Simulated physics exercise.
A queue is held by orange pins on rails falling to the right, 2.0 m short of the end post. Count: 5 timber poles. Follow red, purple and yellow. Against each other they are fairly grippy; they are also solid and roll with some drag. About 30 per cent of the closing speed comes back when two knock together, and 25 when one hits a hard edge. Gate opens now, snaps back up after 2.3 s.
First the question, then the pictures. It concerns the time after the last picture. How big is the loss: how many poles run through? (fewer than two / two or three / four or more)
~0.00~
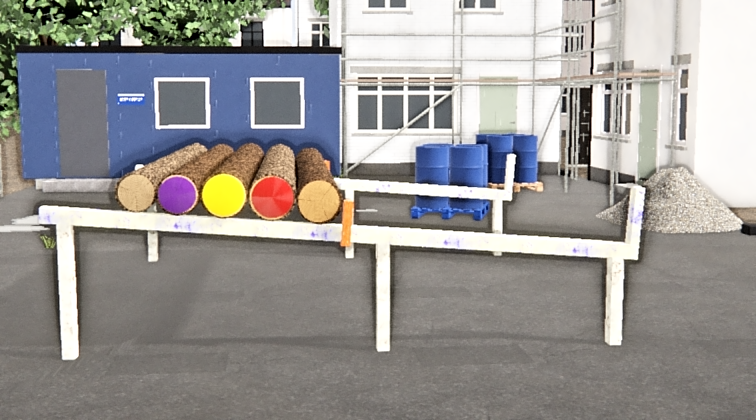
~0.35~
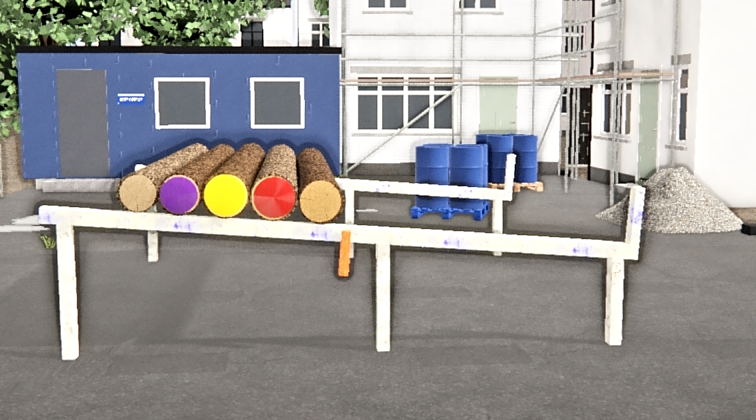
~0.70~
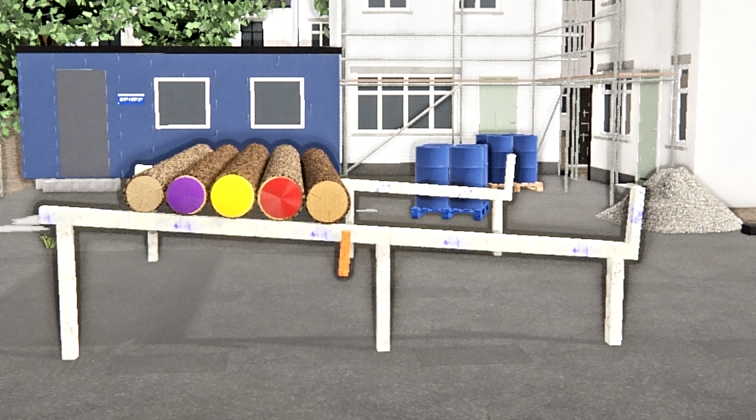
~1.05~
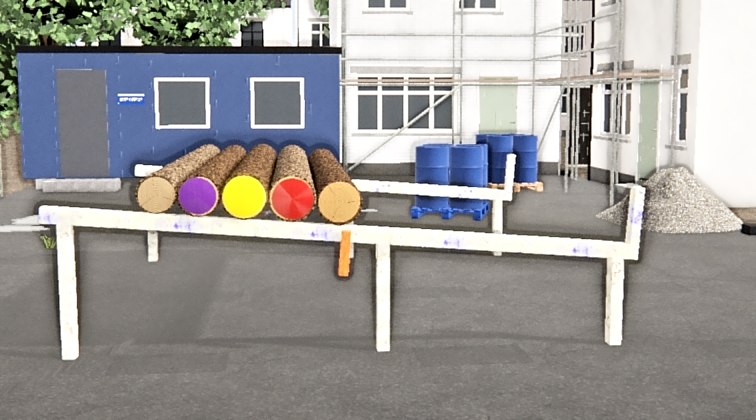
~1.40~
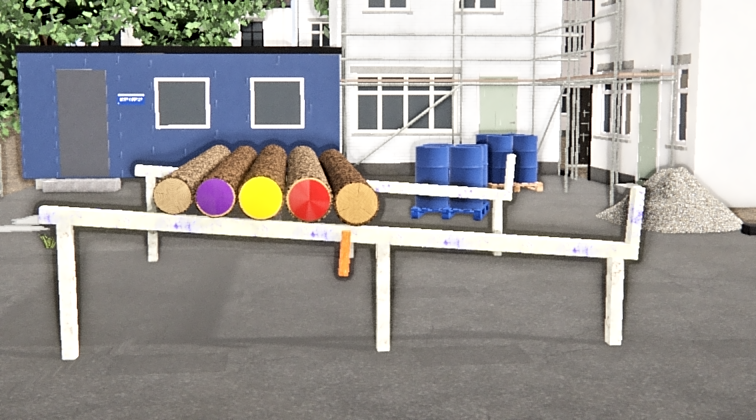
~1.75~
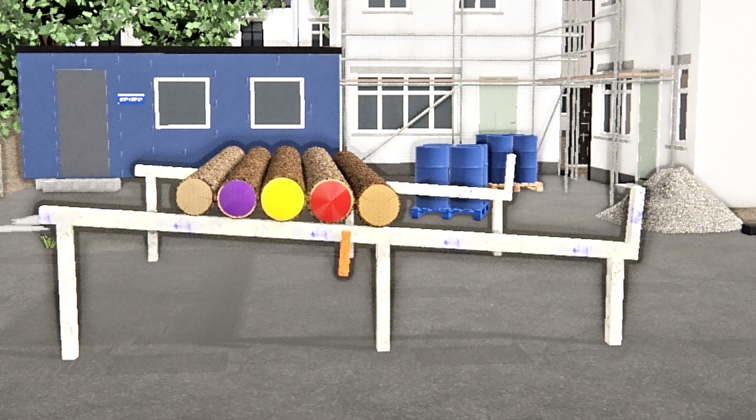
That makes two or three of the 5.
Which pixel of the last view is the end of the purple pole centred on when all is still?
In the last picture it sits near (322, 204).
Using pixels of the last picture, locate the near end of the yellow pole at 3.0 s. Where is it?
Near (359, 177).
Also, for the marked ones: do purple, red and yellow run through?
Purple is kept back, red makes it out, yellow makes it out.
By 2.3 s, red is on the rails, 20 cm below the pins, rolling right; purple is on the rails, 45 cm above the pins, rolling right; yellow is on the rails, 15 cm above the pins, rolling right; 2 of 5 have passed.
By 3.0 s, red is on the rails, 70 cm below the pins, rolling right; purple is on the rails, 20 cm above the pins, rolling right; yellow is on the rails, 5 cm below the pins, rolling right; 3 of 5 have passed.
Finally (4.5 s), red is on the rails, 150 cm below the pins; purple is on the rails, 20 cm above the pins; yellow is on the rails, 120 cm below the pins; 3 of 5 have passed.
